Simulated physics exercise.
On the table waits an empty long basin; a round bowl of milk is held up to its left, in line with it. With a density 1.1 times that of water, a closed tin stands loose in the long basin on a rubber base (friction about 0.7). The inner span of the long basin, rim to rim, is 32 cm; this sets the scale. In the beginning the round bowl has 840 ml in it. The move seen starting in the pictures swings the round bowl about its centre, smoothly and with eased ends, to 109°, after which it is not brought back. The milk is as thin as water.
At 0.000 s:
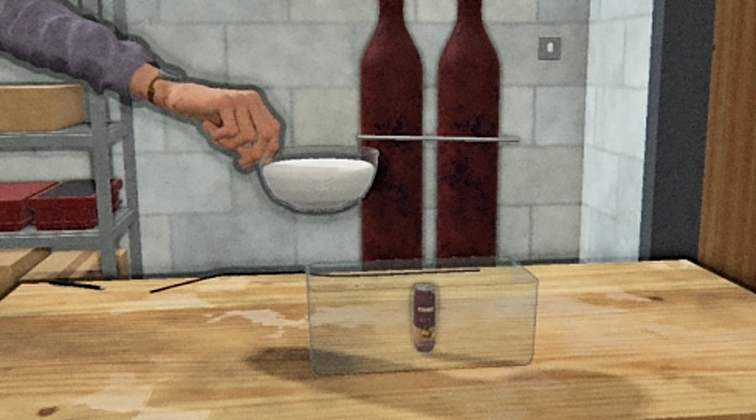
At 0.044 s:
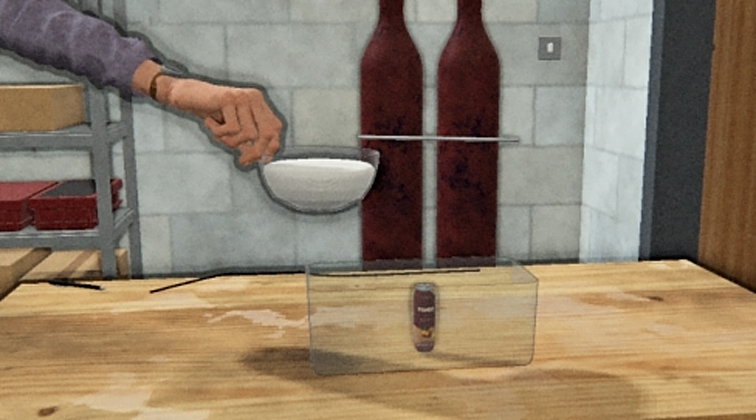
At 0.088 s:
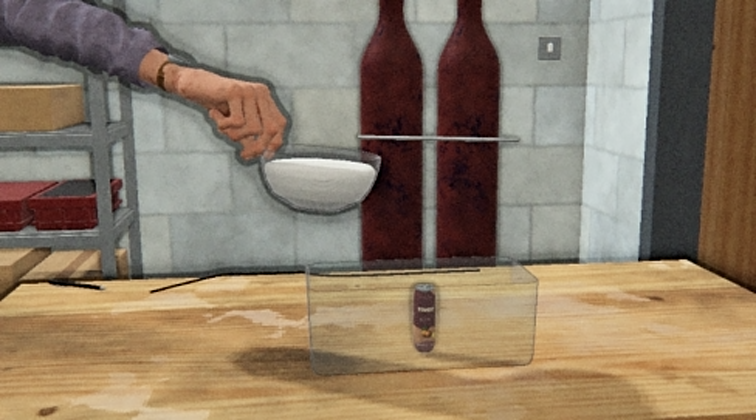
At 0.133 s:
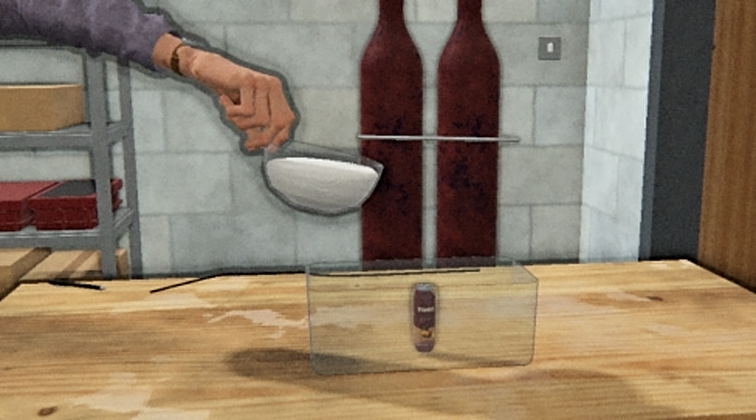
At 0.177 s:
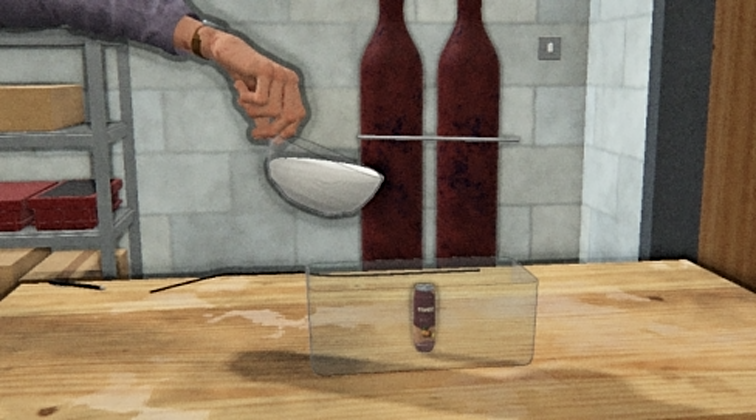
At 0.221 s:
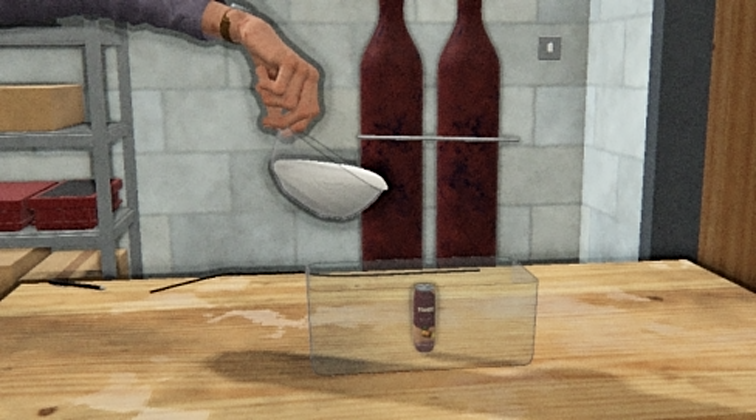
A hand in a purple sleeve holds a clear round bowl of white milk above the left side of a wooden table, seen from the front in a tiled room. A clear, long basin with a small dark tin inside sits below, before two dark red bottle shapes and grey shelves. The hand rises as the bowl tilts smoothly rightward, while the camera stays still.
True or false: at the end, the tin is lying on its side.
True.
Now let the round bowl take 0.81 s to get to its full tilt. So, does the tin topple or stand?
Outcome - the tin comes down.
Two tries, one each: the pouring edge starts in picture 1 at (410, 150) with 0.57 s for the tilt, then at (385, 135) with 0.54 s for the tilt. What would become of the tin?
Trial 1 - tin stays standing; trial 2 - tin tips.
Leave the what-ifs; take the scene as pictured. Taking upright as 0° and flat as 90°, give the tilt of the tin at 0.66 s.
The lean is some 15° away from upright.
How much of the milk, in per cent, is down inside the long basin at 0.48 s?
Roughly 50 percent.
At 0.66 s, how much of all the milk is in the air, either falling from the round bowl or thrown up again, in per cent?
Some 2 % is up in the air.
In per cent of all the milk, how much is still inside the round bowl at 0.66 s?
Close to 0 percent of the total.
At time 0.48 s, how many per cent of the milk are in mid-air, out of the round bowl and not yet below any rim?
Roughly 40 percent.
After 0.48 s the tilt is 102° and 10 per cent is still to pour; the tin stands where it began.
After 0.66 s the tilt is 109° and 0 per cent is still to pour; the tin leans 16°.
After 0.86 s the tilt is 109° and 0 per cent is still to pour; the tin lies on its side.
After 1.07 s the tilt is 109° and 0 per cent is still to pour; the tin lies on its side.
In the end the tin lies on its side.
